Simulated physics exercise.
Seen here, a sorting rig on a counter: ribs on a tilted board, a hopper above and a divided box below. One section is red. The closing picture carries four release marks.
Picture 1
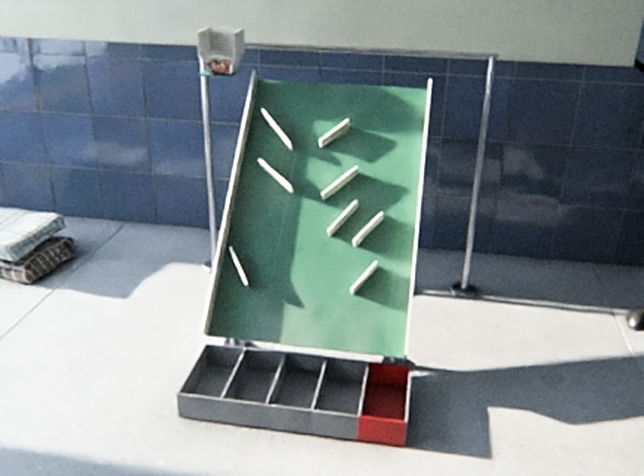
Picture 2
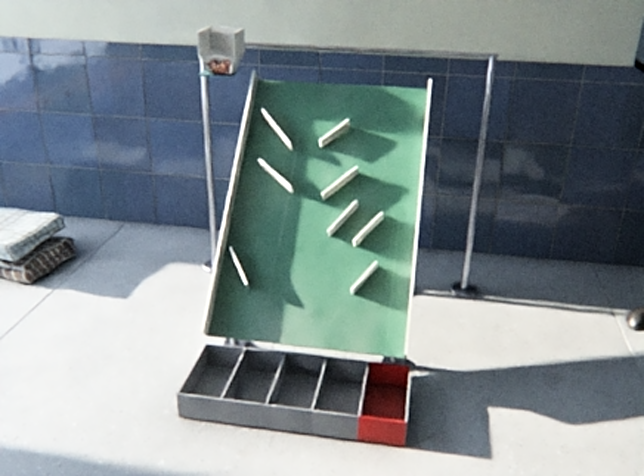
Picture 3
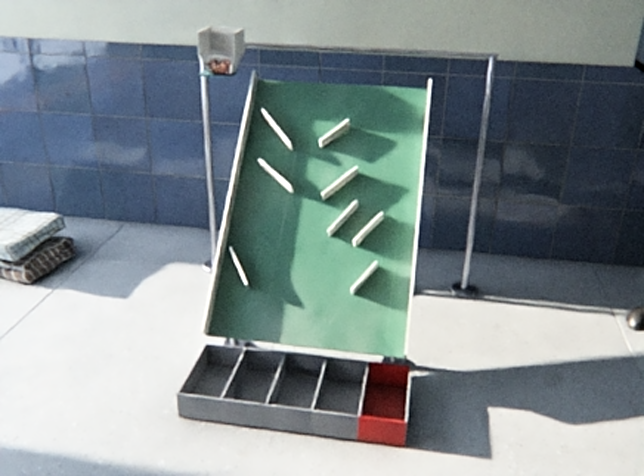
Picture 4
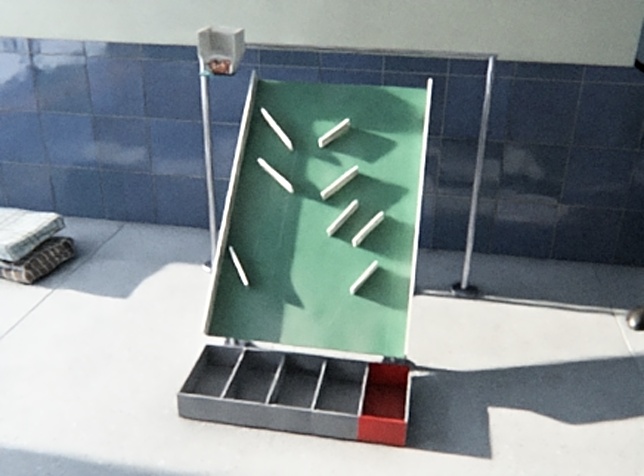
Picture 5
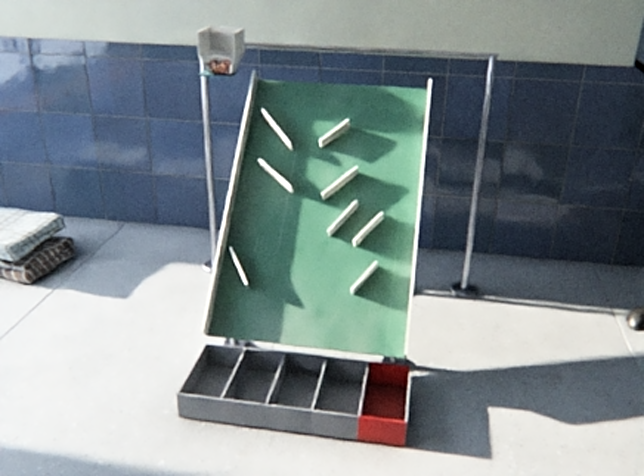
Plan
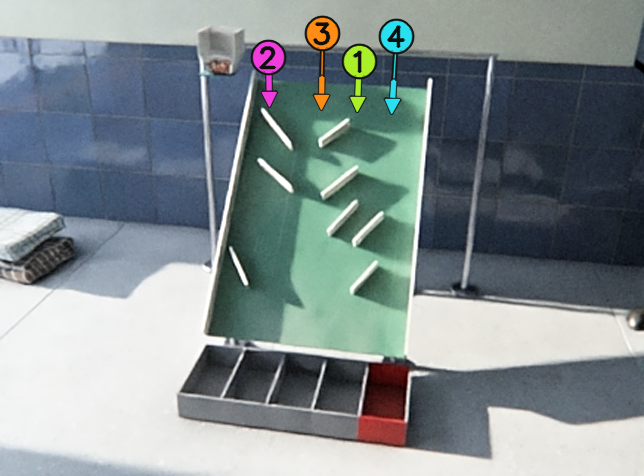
On a sunlit counter against blue tiles, a tilted green board with pale ribs stood above a divided gray box with a red section at the right, a small hopper at upper left, and nothing moved.
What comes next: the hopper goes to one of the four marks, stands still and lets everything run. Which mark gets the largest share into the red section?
The best mark is 4.
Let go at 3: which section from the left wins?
The third.
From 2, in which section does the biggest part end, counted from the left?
The third from the left.
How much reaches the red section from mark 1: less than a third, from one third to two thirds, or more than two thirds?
Less than a third.
On the marked copy, mark 1 meets the board at (357, 106); mark 2 meets the board at (269, 101); mark 3 meets the board at (321, 104); mark 4 meets the board at (392, 108).
If 1 is chosen, a small share in the red section, the bulk in other sections, only a few outside the box.
If 2 is chosen, none at all in the red section, all but a few in other sections, a small share outside the box.
If 3 is chosen, none at all in the red section, all but a few in other sections, a small share outside the box.
If 4 is chosen, close to a third in the red section, close to half in other sections, a small share outside the box.
